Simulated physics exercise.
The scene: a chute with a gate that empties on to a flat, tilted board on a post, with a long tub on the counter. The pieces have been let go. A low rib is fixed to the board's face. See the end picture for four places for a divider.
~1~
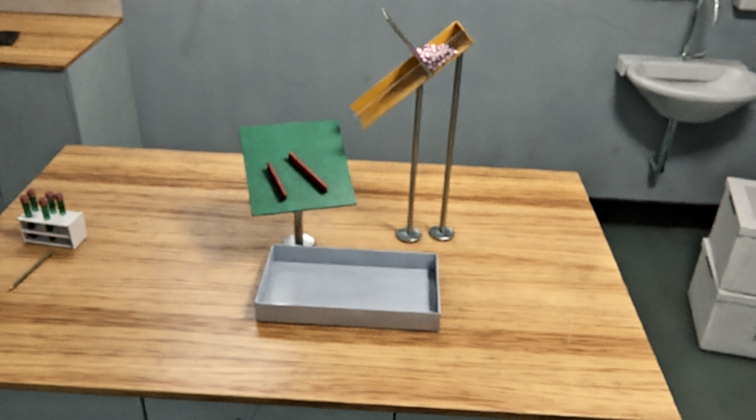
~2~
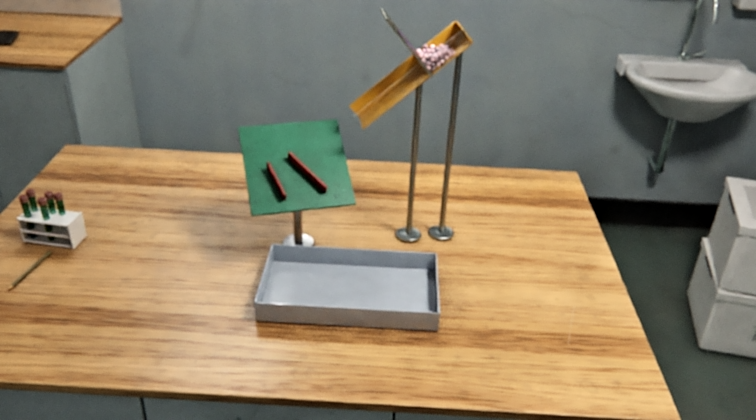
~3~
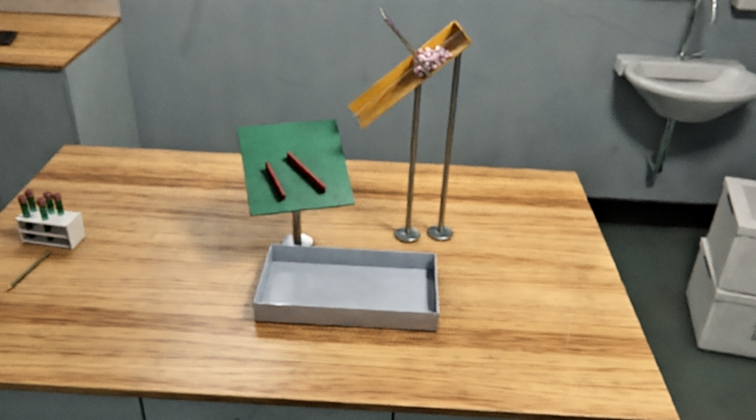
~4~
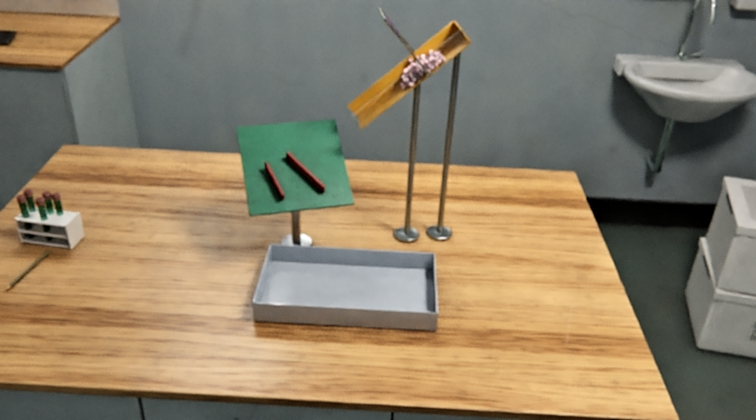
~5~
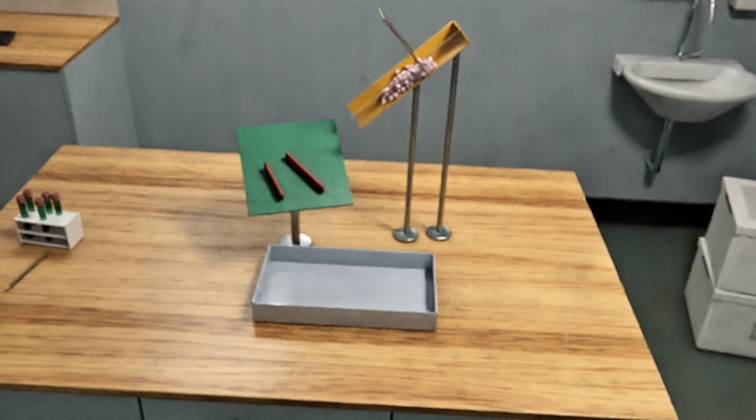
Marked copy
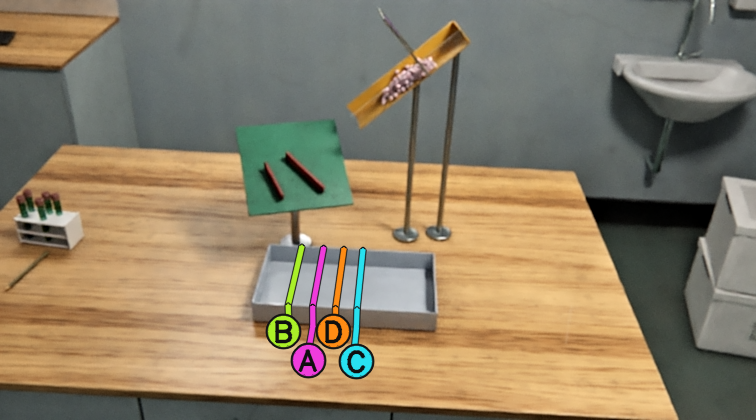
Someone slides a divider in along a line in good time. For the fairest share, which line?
Use line C.
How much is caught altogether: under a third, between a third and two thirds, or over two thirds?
Over two thirds.
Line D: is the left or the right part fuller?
The right side.
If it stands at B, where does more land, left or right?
More lands on the right.
On the marked copy, line A crosses the front rim at (312, 306); line B crosses the front rim at (288, 304); line C crosses the front rim at (357, 308); line D crosses the front rim at (335, 307).
For line A, of what is caught, a small share on the left of the divider, all but a few on the right.
For line B, of what is caught, only a few on the left of the divider, all but a few on the right.
For line C, of what is caught, close to two thirds on the left of the divider, close to a third on the right.
For line D, of what is caught, a small share on the left of the divider, all but a few on the right.
